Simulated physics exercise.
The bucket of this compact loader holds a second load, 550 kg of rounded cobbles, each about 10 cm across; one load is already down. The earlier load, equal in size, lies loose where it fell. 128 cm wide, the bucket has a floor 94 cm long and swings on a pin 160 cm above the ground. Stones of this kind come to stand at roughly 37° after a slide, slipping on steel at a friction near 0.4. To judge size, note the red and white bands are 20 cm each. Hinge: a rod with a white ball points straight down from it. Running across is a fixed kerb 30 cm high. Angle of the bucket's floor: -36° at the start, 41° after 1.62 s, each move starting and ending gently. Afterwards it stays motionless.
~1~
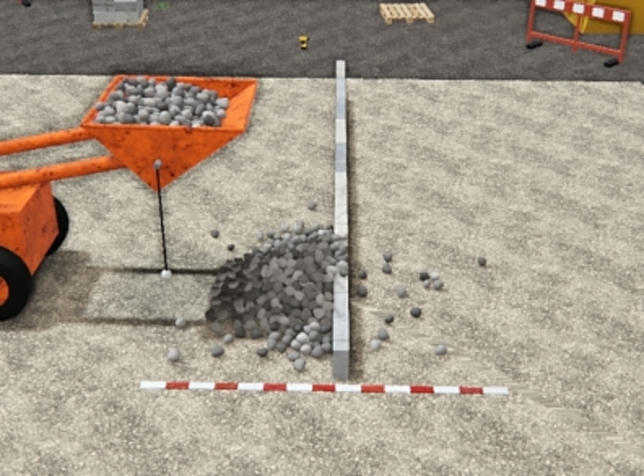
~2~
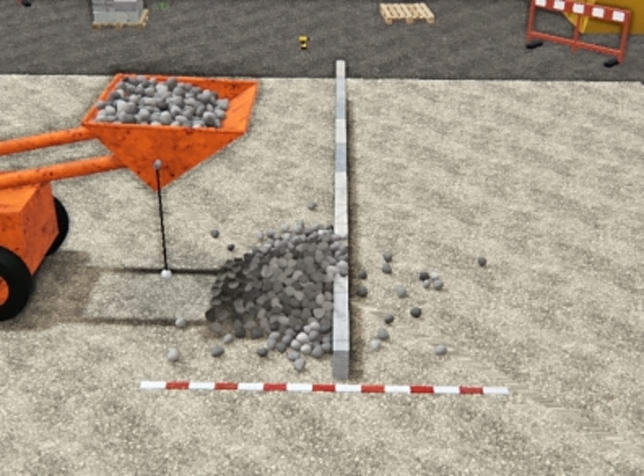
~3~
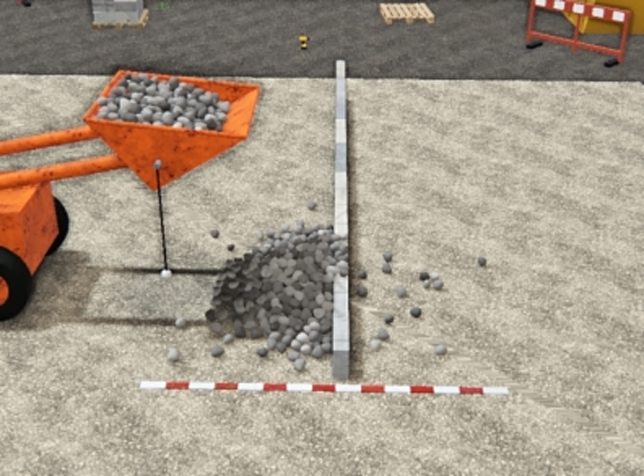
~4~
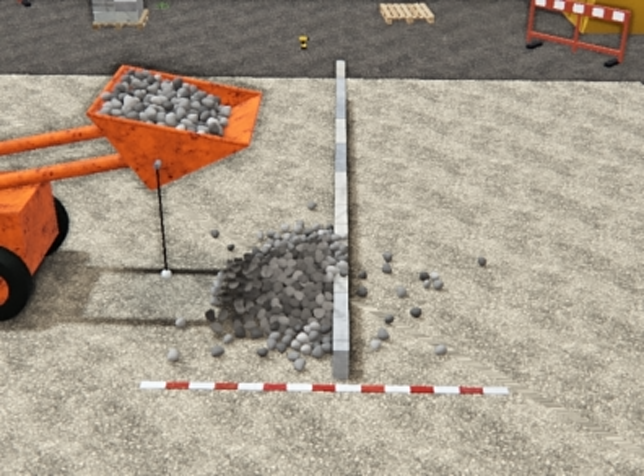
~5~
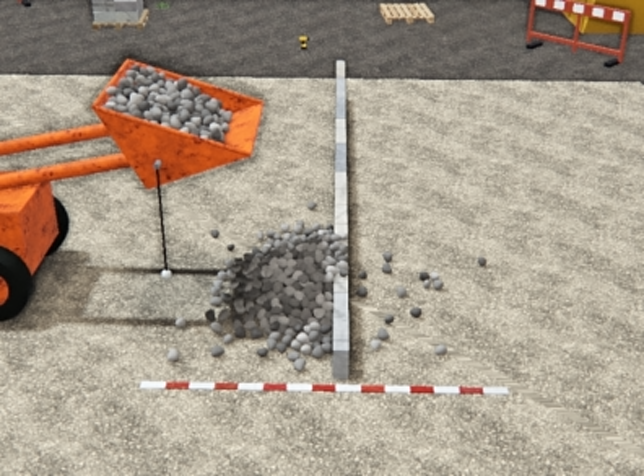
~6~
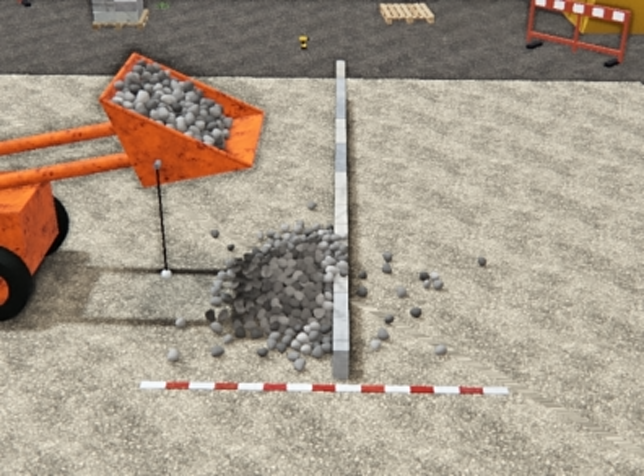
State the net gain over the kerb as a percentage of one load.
1 %.
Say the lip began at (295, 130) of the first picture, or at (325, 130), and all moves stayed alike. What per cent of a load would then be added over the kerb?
Roughly 30 and 75 percent, in that order.
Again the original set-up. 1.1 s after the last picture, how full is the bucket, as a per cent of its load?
30 % still inside.
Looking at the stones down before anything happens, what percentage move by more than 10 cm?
Near 15 per cent, I reckon.
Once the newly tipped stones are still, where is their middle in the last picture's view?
They settle centred around (269, 275).
Then, 0.6 s after the last picture the floor is at 29°; in per cent of one load, 95 in the bucket, 101 on this side of the kerb, 3 over the kerb; the foremost stones are at (434, 291).
Then, 1.1 s after the last picture the floor is at 41°; in per cent of one load, 31 in the bucket, 165 on this side of the kerb, 3 over the kerb; the foremost stones are at (434, 291).
Then, 1.5 s after the last picture the floor is at 41°; in per cent of one load, 0 in the bucket, 196 on this side of the kerb, 3 over the kerb; the foremost stones are at (434, 291).
Then, 4.3 s after the last picture the floor is at 41°; in per cent of one load, 0 in the bucket, 195 on this side of the kerb, 5 over the kerb; the foremost stones are at (434, 291). Net gain over the kerb, 1.
